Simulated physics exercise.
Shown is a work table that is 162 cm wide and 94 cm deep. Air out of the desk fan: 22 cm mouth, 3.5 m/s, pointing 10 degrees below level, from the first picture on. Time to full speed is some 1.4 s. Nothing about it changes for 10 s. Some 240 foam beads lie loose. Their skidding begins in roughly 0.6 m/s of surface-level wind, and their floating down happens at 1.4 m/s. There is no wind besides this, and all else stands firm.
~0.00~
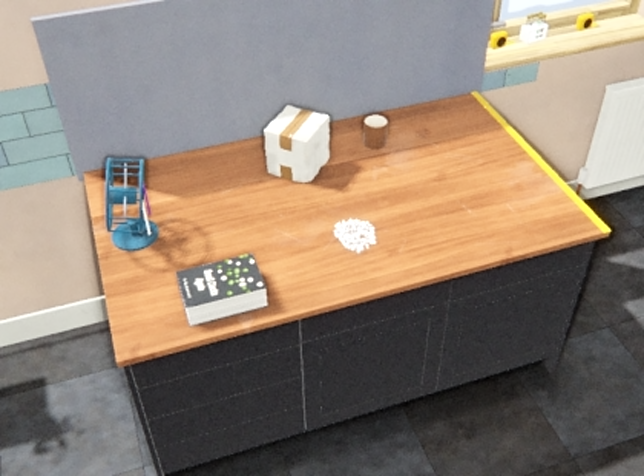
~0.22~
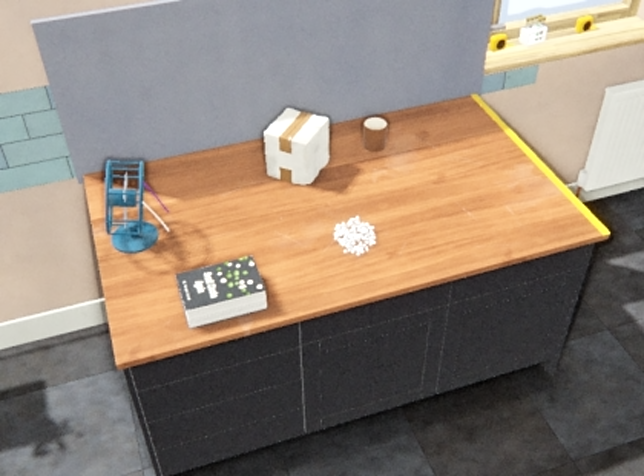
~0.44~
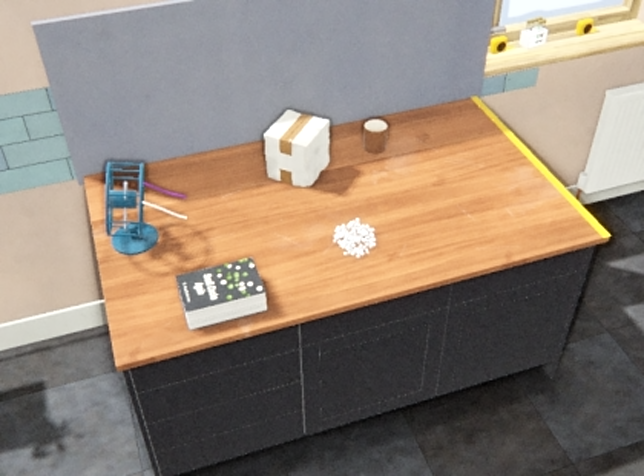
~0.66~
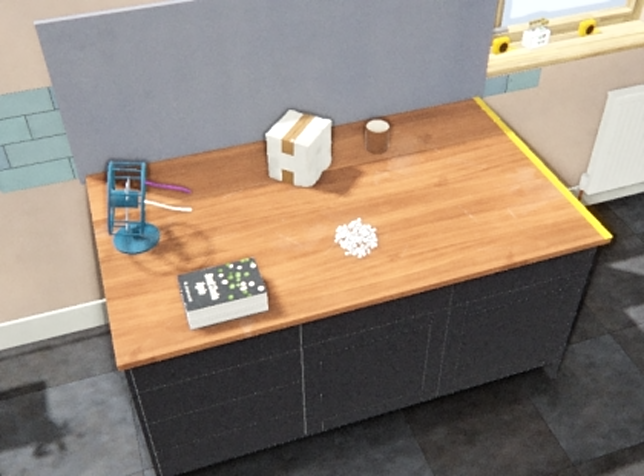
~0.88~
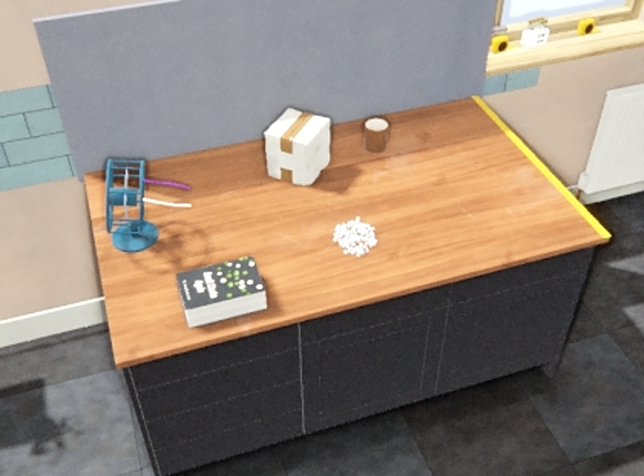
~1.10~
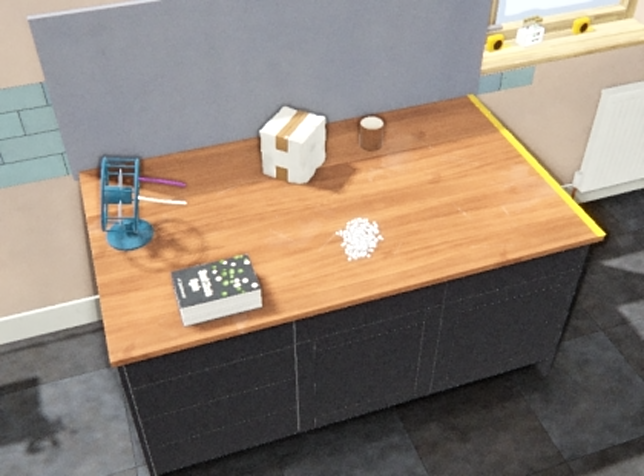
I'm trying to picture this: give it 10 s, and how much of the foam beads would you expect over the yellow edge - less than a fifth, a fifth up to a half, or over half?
Expect fewer than twenty percent of them over that edge.
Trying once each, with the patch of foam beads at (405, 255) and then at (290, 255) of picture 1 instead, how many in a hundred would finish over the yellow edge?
Roughly 0 %, then 0 %.
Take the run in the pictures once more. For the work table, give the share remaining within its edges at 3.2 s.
About 0 %.
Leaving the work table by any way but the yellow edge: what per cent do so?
It comes out at some 100 %.
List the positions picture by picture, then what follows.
In the first picture, the middle of the foam beads is near (355, 234), none has stirred yet and the mouth of the desk fan is at (126, 196).
In the second picture, the middle of the foam beads is near (355, 236), none has stirred yet and the yellow edge is centred on (535, 155).
In the third picture, the middle of the foam beads is near (355, 238), none has stirred yet, the top of a box is at (297, 127) and the top of a book is at (220, 284).
In the fourth picture, the middle of the foam beads is near (357, 238) and none has stirred yet.
In the fifth picture, the middle of the foam beads is near (355, 236) and none has stirred yet.
In the sixth picture, the middle of the foam beads is near (359, 238), the farthest in sight from the desk fan is at (382, 239) and about 80 % have left their places.
After 2.0 s, 0 % are over the yellow edge; 100 % have settled or left.
After 3.2 s, 0 % are over the yellow edge; 100 % have settled or left.
After 5.5 s, 0 % are over the yellow edge; 100 % have settled or left.
After 10.0 s, at the end, 0 % are over the yellow edge.
